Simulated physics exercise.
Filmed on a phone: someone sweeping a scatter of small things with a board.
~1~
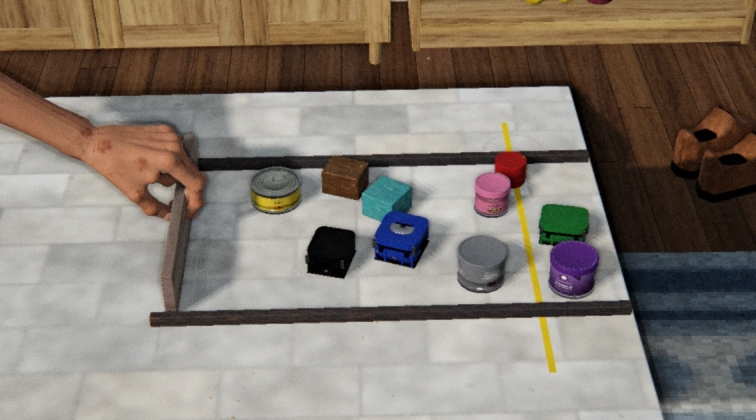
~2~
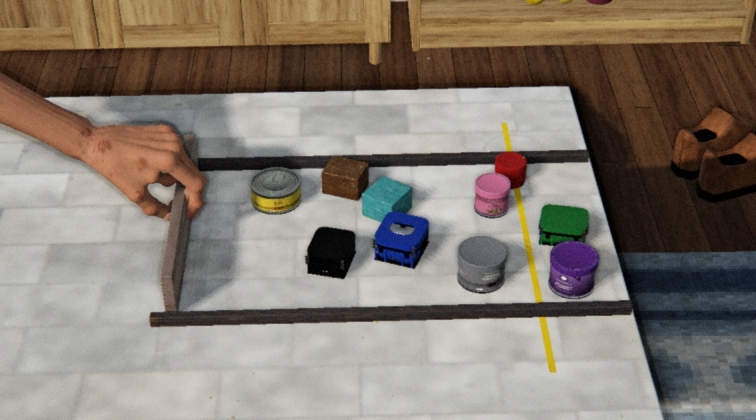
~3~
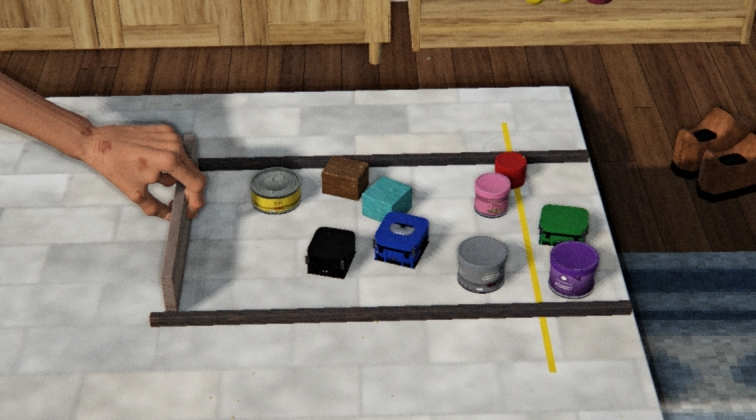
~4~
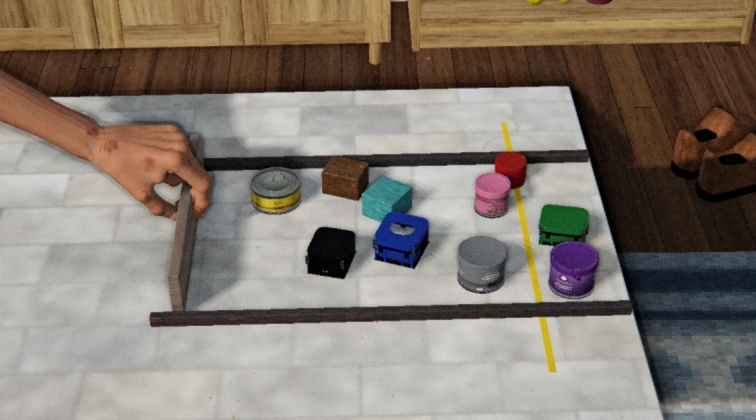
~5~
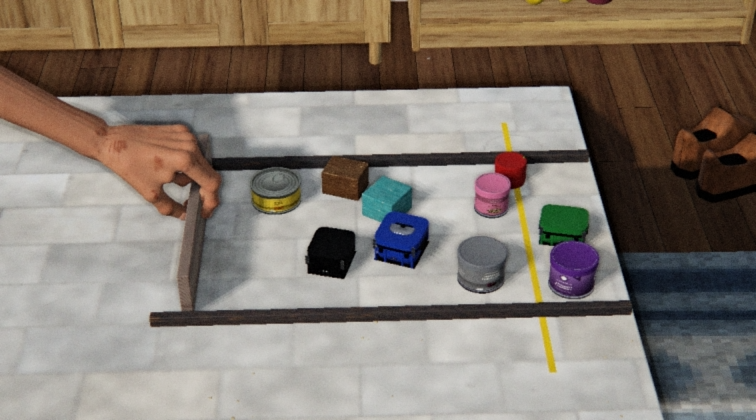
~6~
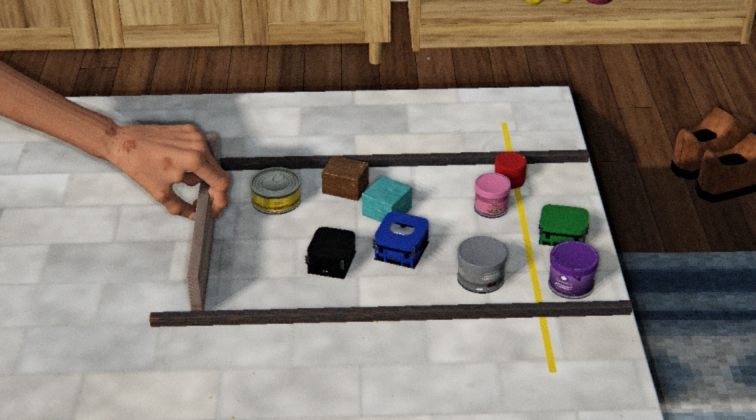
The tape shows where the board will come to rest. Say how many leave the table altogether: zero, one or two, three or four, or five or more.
As it turns out, the number that fall off is one or two.
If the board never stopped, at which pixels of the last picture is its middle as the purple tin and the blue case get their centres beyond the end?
Near (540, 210) and (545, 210).
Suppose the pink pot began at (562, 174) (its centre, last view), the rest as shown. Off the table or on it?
From there it survives.
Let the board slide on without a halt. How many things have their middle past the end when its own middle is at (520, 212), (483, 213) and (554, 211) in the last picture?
The counts: 1, 0 and 4.
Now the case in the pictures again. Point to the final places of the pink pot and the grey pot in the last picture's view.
The pink pot at (580, 207), the grey pot at (561, 273).
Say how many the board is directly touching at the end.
That makes 5.
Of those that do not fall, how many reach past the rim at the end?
That would be 1.
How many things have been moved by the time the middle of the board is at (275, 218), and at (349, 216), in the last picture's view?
At the one place 2, at the other 5.
Early on, none off yet; green case at rest near (564, 227); purple tin at rest near (573, 270); red lid at rest near (510, 171).
Finally, the number that fall off is one or two; lost, green case.
